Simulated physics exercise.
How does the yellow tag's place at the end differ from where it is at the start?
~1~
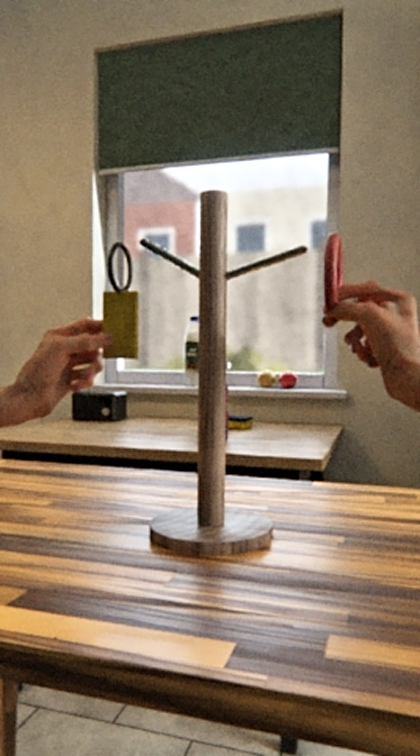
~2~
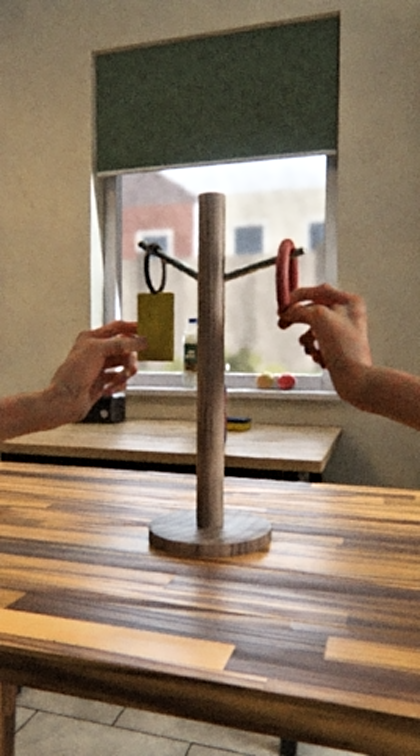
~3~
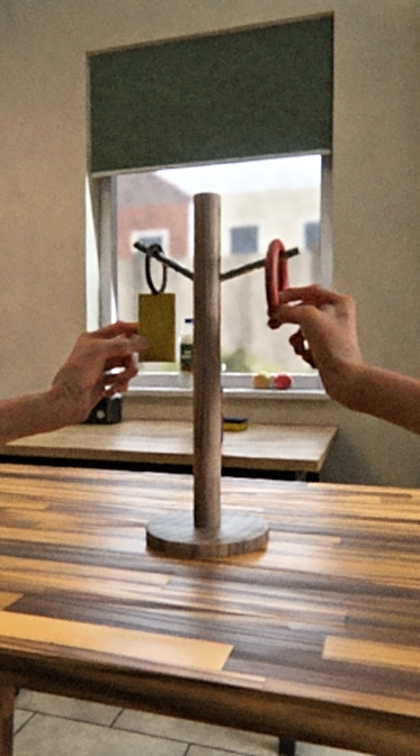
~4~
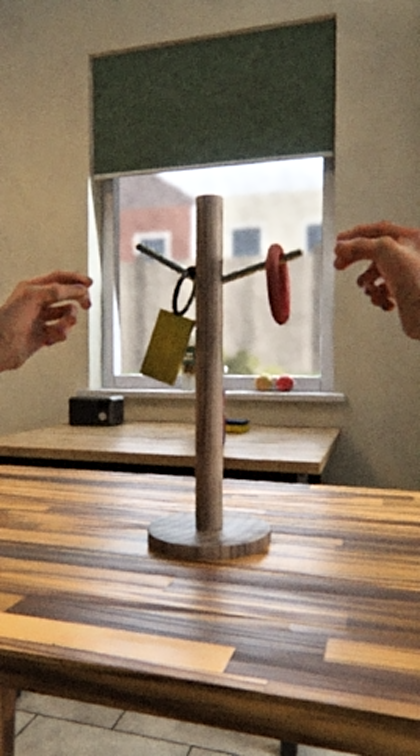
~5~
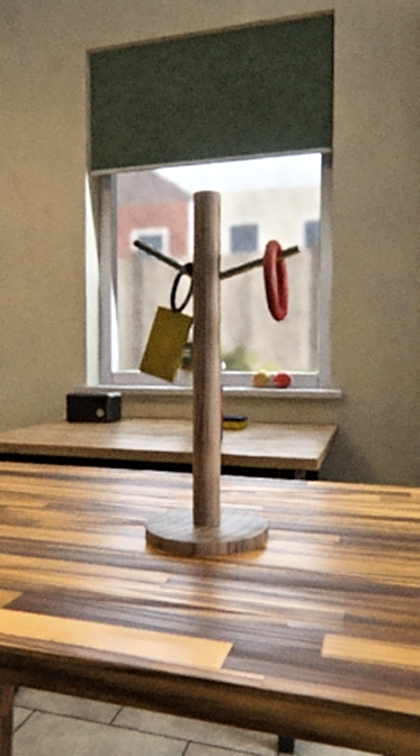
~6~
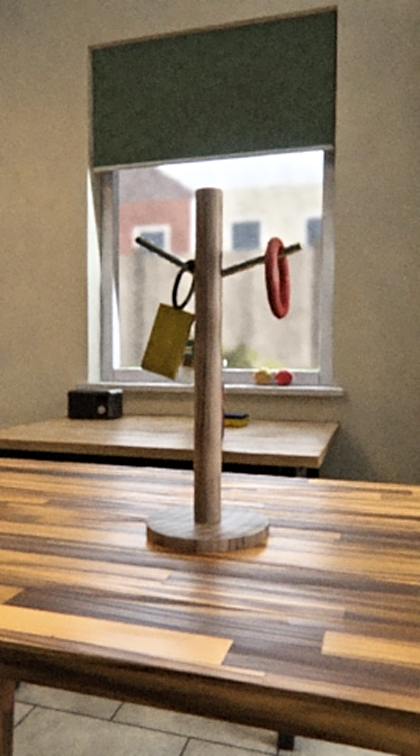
At the start the yellow tag is held by a hand to the left of the stand, out by the end of the left peg. At the end it hangs tilted from that peg, farther right and slightly lower, close to the post.
